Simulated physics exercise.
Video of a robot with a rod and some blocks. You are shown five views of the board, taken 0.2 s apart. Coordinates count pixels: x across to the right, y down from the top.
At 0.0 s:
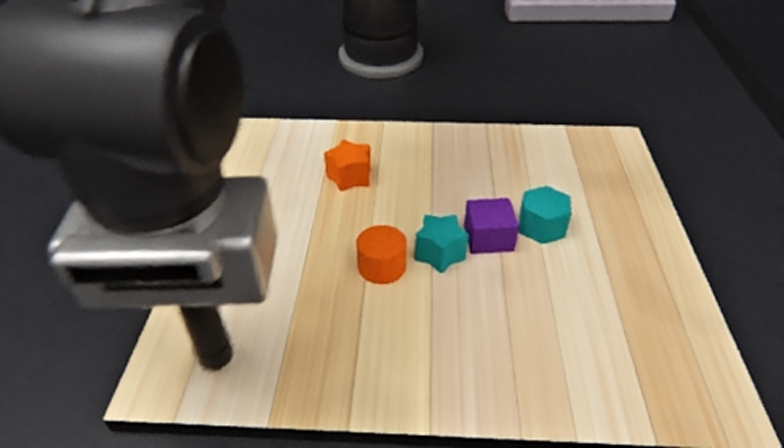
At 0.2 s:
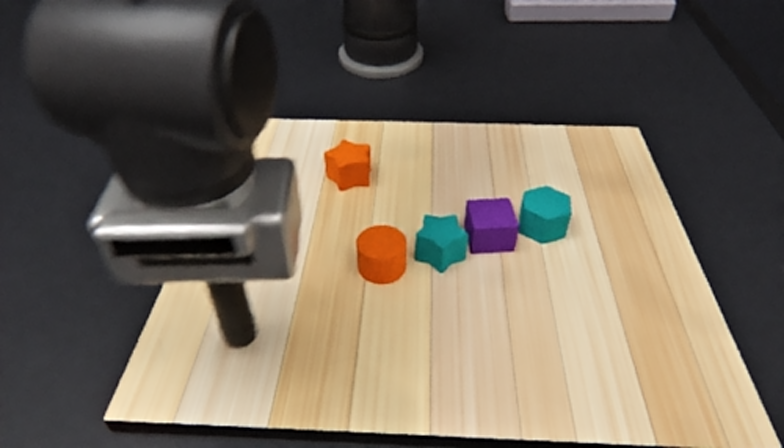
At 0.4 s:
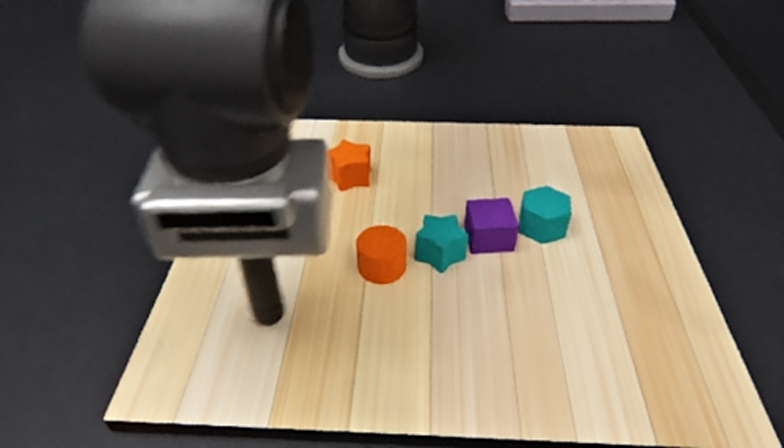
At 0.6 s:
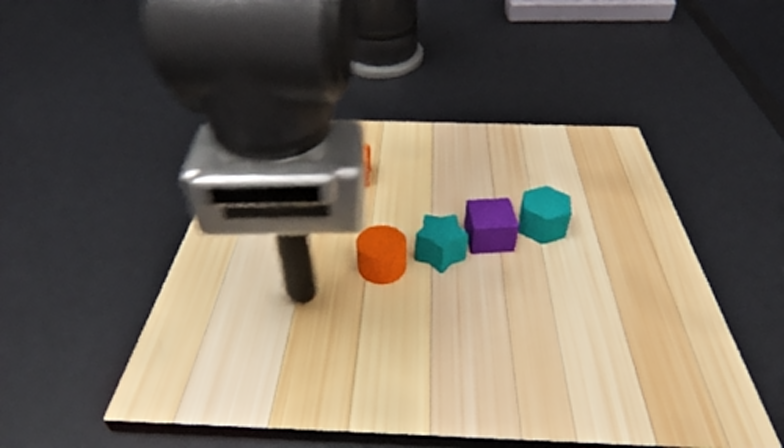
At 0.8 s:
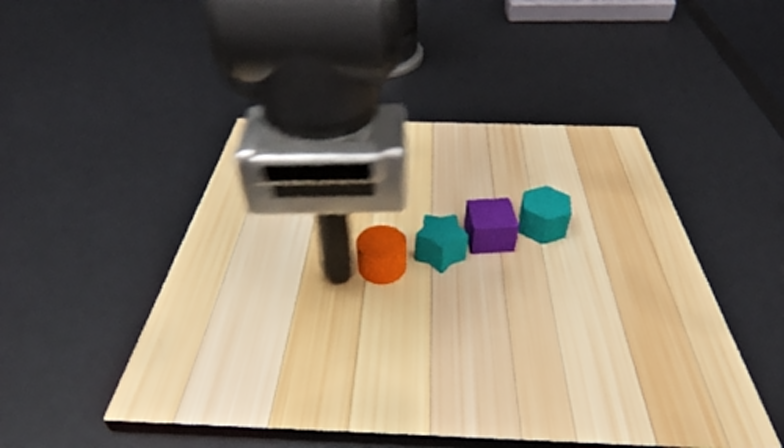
A black robot arm holding a dark rod moved steadily up and to the right across the wooden board, passing in front of the orange star and coming up beside the orange disc, while the blocks stayed still.
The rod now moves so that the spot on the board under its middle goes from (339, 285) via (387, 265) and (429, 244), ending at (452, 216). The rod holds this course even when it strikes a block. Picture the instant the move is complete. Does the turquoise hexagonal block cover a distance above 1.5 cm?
Going by the path, yes.
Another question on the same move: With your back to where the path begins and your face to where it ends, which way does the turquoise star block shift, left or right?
Answer: Left.
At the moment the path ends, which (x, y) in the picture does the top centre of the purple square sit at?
The top centre is at (529, 206).
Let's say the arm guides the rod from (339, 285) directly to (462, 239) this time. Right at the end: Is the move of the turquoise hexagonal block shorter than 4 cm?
Yes.
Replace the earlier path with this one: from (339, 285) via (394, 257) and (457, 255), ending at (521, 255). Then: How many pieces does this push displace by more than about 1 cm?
By the end, three or more blocks will have moved.
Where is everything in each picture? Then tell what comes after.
In the first frame, rod's lower end at (216, 357); orange disc at (381, 241); turquoise star block at (442, 228); purple square at (492, 212); turquoise hexagonal block at (548, 201).
In the second frame, rod at (241, 336); blocks still.
In the third frame, rod at (269, 314); blocks still.
In the fourth frame, rod at (302, 293); blocks still.
In the fifth frame, rod at (338, 274); orange disc at (381, 241); turquoise star block at (442, 228); purple square at (492, 212); turquoise hexagonal block at (548, 201).
What follows on the original path. One third of the way, rod at (387, 254); orange disc at (419, 223); turquoise star block at (469, 218), turned 15° clockwise; purple square at (512, 208); turquoise hexagonal block at (557, 200).
Two thirds of the way, rod at (430, 233); orange disc at (435, 194); turquoise star block at (477, 200), turned 70° clockwise; purple square at (526, 206); turquoise hexagonal block at (571, 199).
At the end, rod at (453, 205); orange disc at (438, 170); turquoise star block at (487, 189), turned 115° clockwise; purple square at (529, 206), turned 15° clockwise; turquoise hexagonal block at (576, 200).
